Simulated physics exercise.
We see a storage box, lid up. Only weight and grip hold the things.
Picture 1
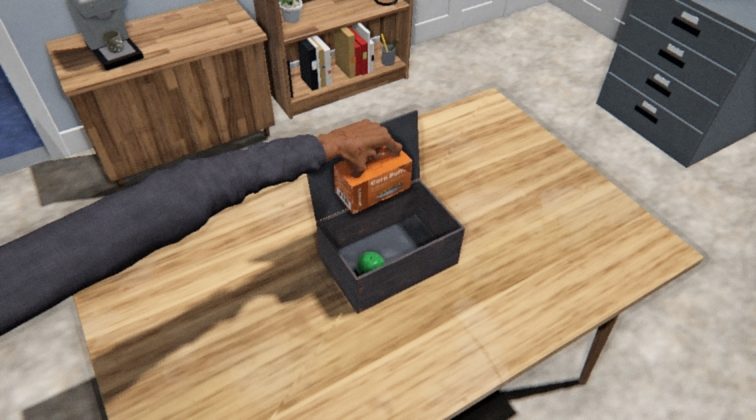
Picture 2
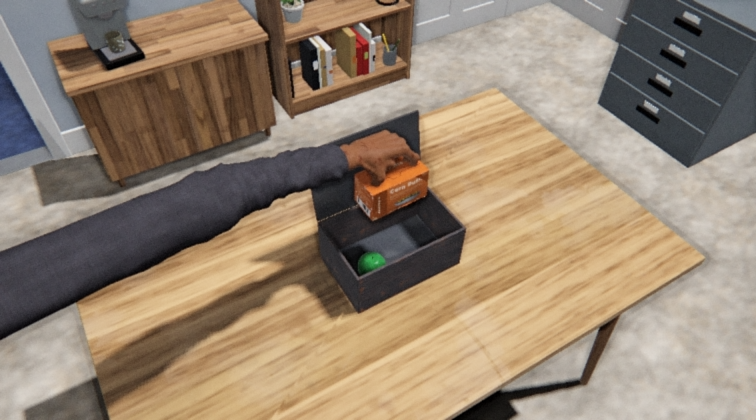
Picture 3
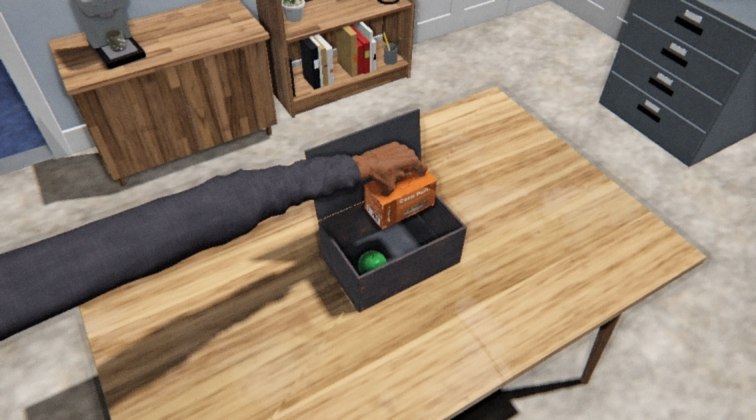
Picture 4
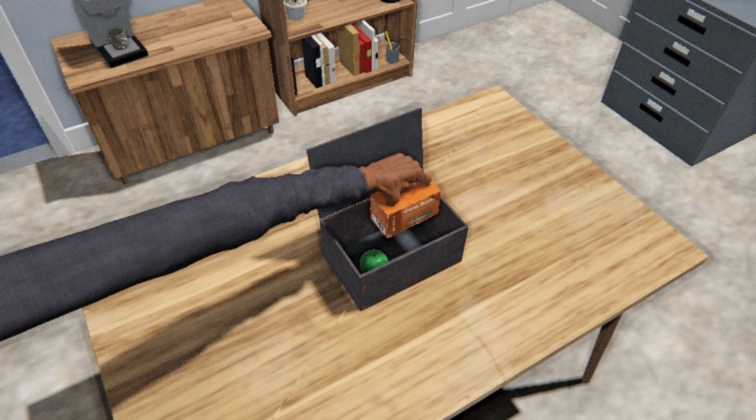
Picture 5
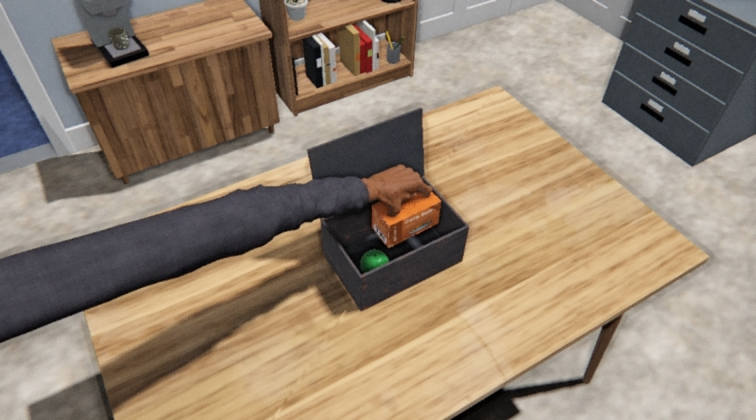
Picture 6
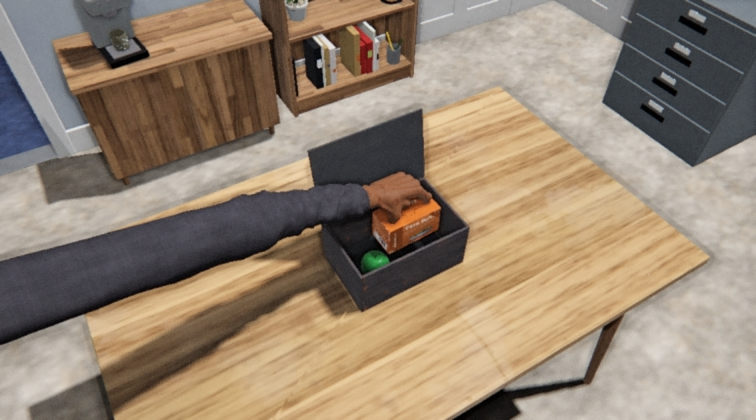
On a wooden table, a hand lowers an orange carton into an open dark storage box.
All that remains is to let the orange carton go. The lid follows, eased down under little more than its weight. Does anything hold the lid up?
In the end the lid sits on the rim.
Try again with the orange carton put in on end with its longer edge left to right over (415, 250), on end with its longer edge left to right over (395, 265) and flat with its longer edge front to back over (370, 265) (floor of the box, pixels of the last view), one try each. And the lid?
First, it stays ajar; second, it closes; third, it is held up.
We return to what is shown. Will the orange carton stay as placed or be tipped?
It keeps its pose.
Then, 1.20 s after the last picture, lid starting down; orange carton slid a little near (410, 239); green apple rolled about its own width.
Then, 1.90 s after the last picture, lid 35° above the rim; orange carton slid a little near (410, 239); green apple rolled about its own width.
At rest, lid shut; moved from the start, green apple and orange carton. Seen from the same camera at the end, orange carton near (410, 239).
